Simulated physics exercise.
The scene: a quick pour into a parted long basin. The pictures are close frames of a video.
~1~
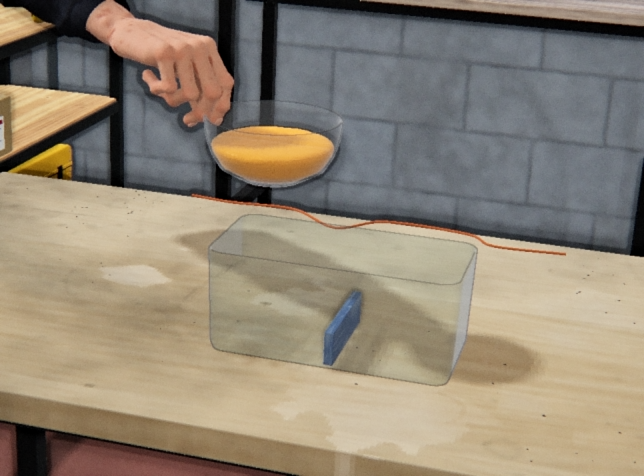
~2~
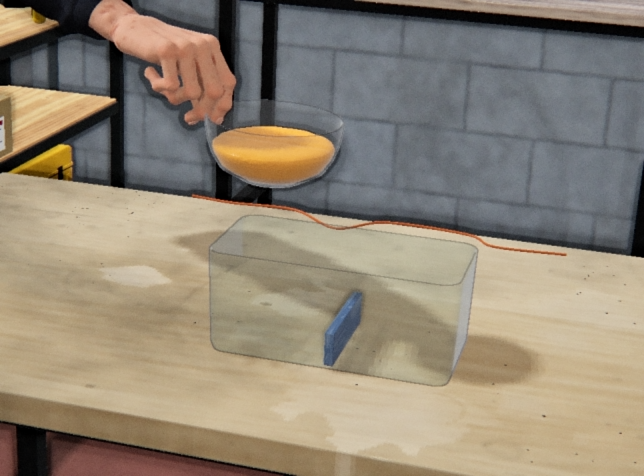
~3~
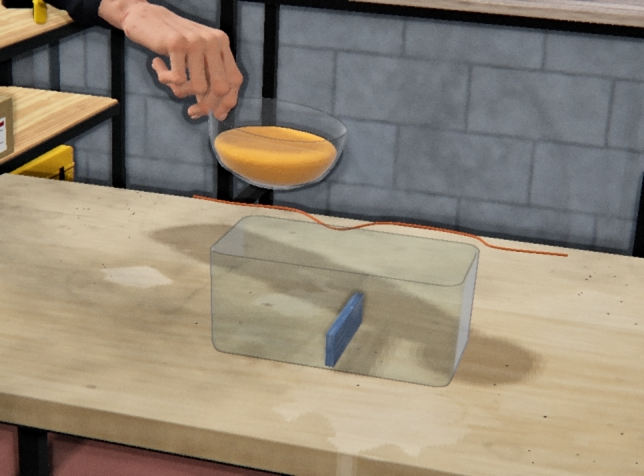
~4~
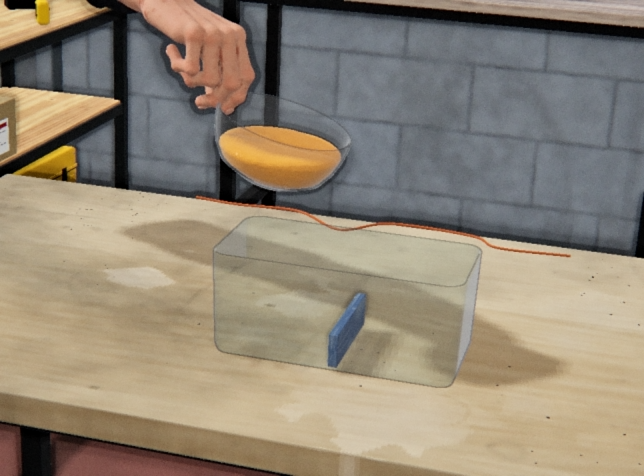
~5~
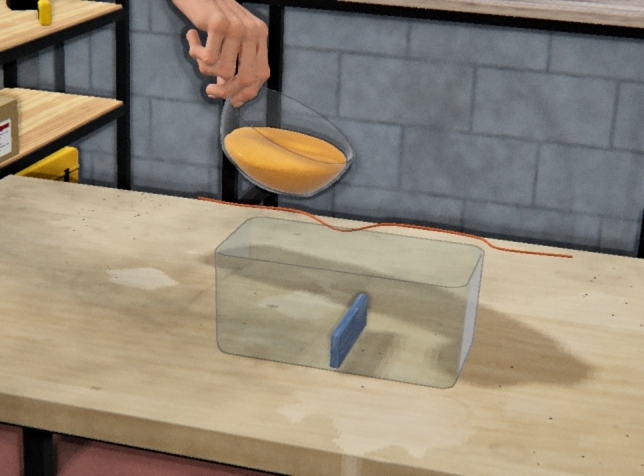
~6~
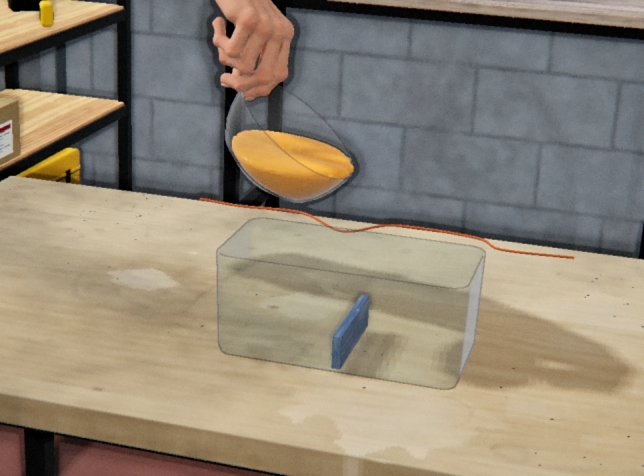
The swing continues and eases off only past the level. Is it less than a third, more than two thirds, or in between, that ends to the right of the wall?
The share right of the wall is between a third and two thirds.
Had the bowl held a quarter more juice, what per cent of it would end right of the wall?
Near 60 %.
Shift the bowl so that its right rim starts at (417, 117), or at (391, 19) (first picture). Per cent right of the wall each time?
First some 75, then 70 per cent.
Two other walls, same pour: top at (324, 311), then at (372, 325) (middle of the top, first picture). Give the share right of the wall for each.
Near 75 % and 25 %.
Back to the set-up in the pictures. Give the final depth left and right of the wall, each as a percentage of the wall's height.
Left: 20 %. Right: 40 %.
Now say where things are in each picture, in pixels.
It leans 0°; its right rim is at (340, 127); the juice meets the walls at (216, 135) and (334, 148); the long basin's rim runs from (226, 232) to (469, 267); the wall's top is at (344, 313), in the first picture.
It leans 2°; its right rim is at (341, 129); the juice meets the walls at (217, 135) and (335, 150), in the second picture.
It leans 7°; its right rim is at (344, 136); the juice meets the walls at (220, 134) and (336, 153), in the third picture.
It leans 15°; its right rim is at (348, 147); the juice meets the walls at (224, 132) and (341, 157), in the fourth picture.
It leans 25°; its right rim is at (350, 161); the juice meets the walls at (229, 132) and (346, 162), in the fifth picture.
It leans 38°; its right rim is at (348, 177); the juice meets the walls at (237, 134) and (346, 165); 1 per cent is over the edge, in the sixth picture.
A moment on, the bowl is tipped right over and 9 per cent is still to pour, 16 is left of the wall and 50 right of it.
Next, the bowl is tipped right over and 0 per cent is still to pour, 31 is left of the wall and 65 right of it.
Then the bowl is tipped right over and 0 per cent is still to pour, 37 is left of the wall and 60 right of it.
Later the bowl is tipped right over and 0 per cent is still to pour, 38 is left of the wall and 60 right of it.
In the end 38 per cent lies left of the wall, 60 right of it and 2 outside.
